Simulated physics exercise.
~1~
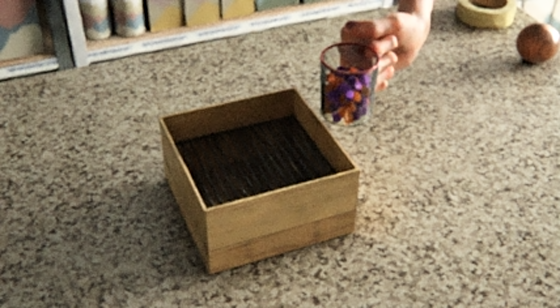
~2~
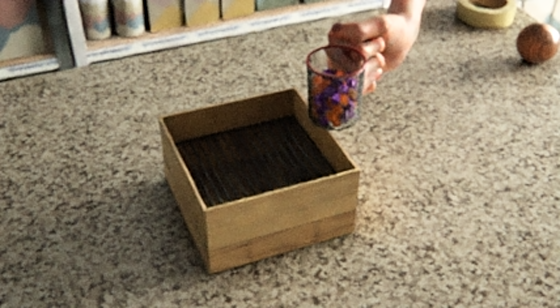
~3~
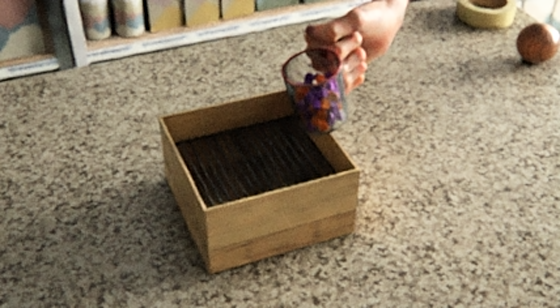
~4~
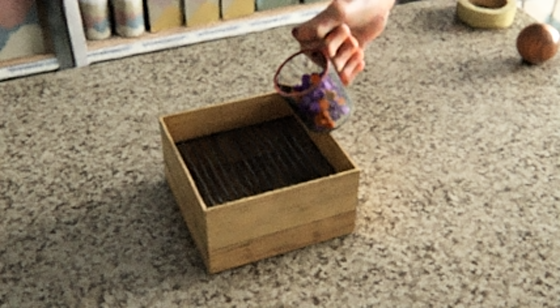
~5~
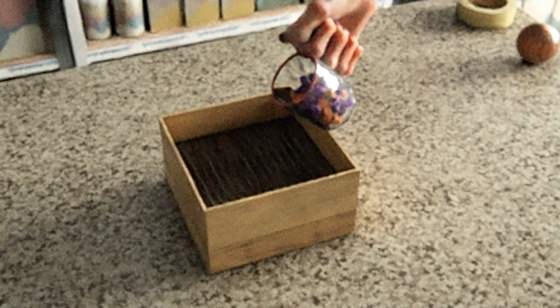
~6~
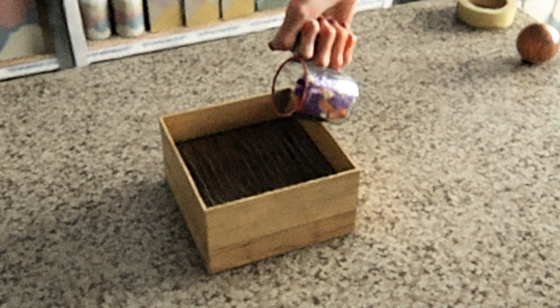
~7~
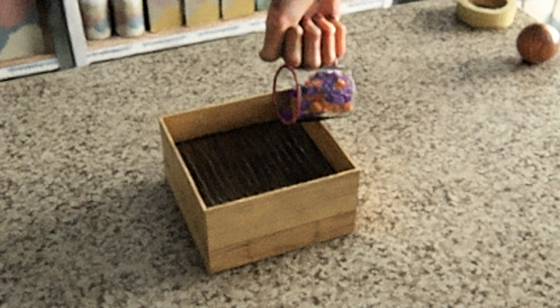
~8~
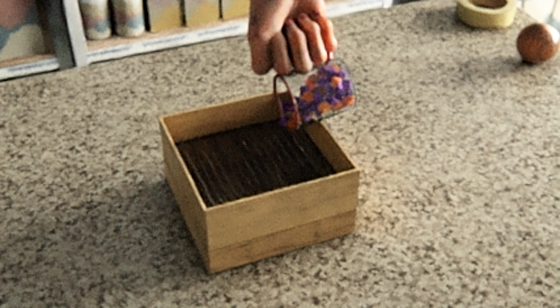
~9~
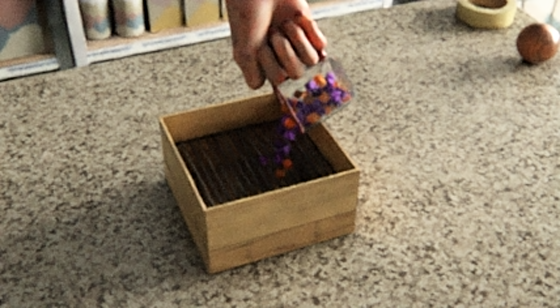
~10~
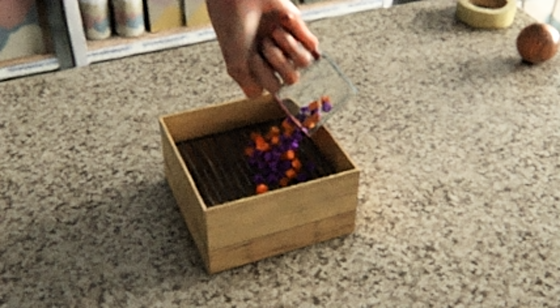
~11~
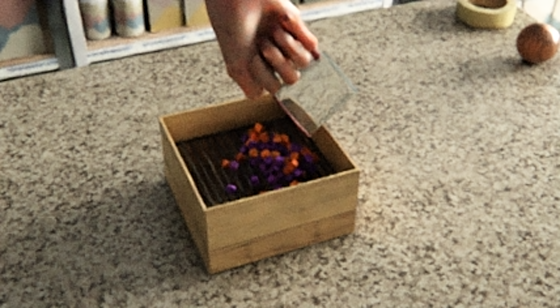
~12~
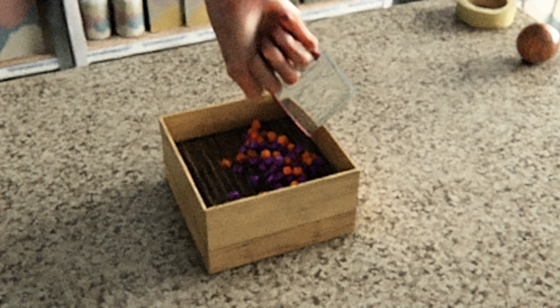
A hand holding a clear cup of orange and purple bits moved left over a square wooden box with dark wires across it, then tipped the cup until everything poured out, and the bits all stayed in a pile on top of the wires.
